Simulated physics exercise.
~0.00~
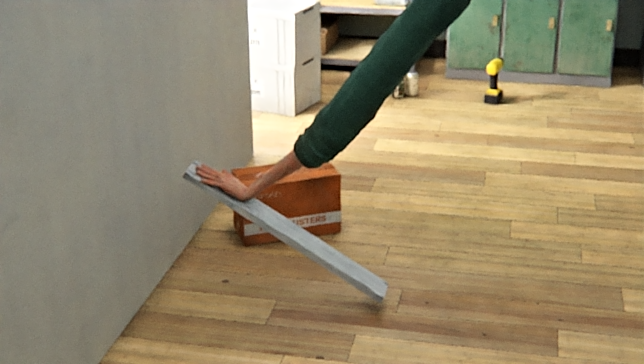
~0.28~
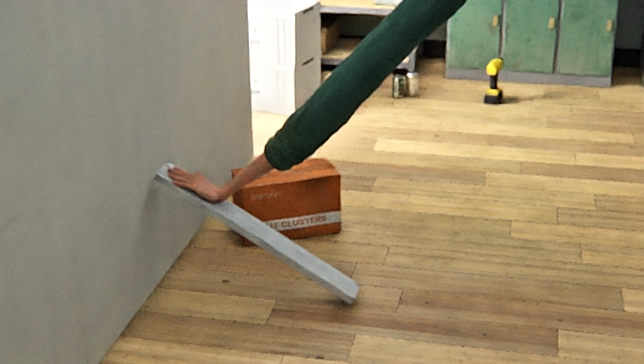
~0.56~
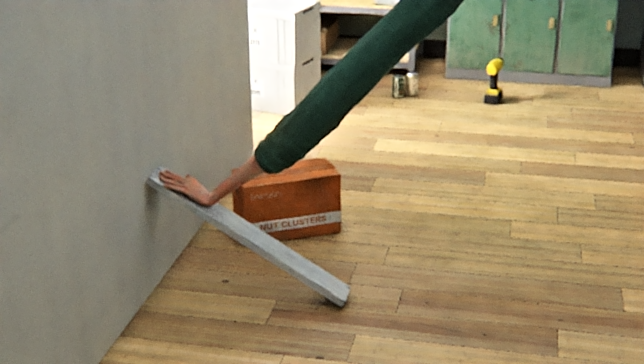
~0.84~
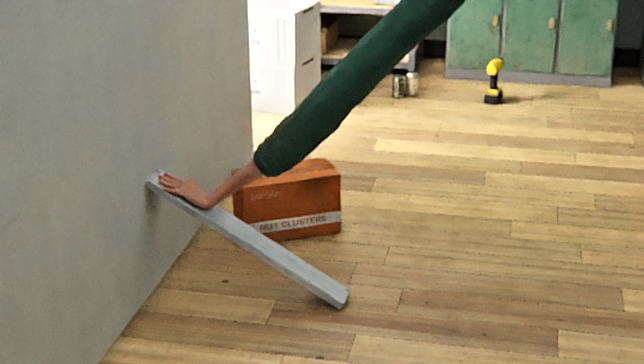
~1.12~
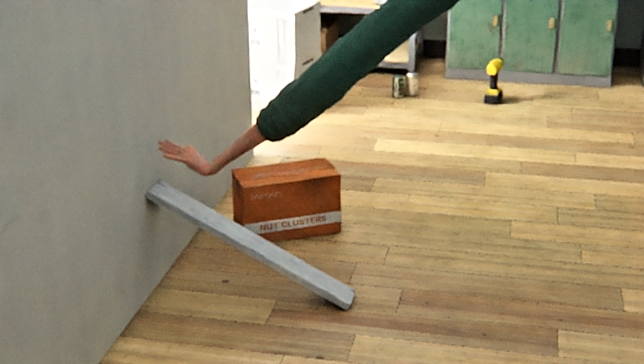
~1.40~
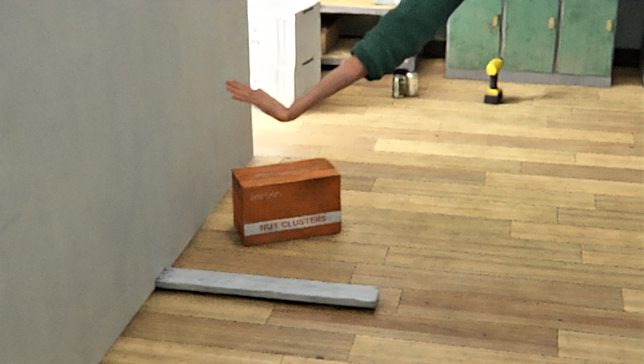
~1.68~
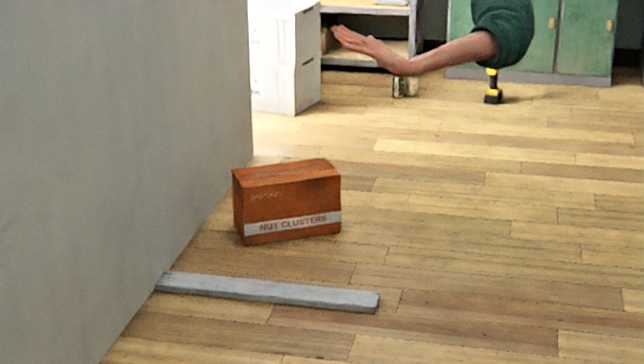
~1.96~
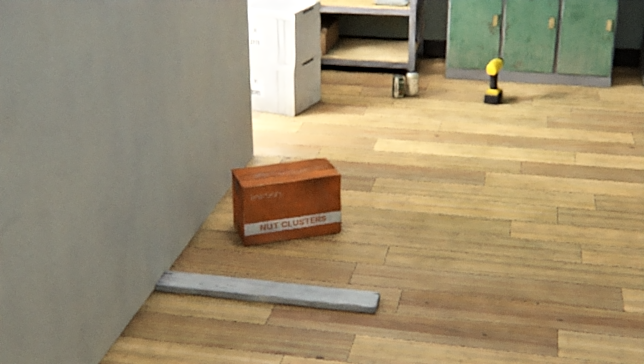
A plank leaned against the wall by a hand slides down flat once released.
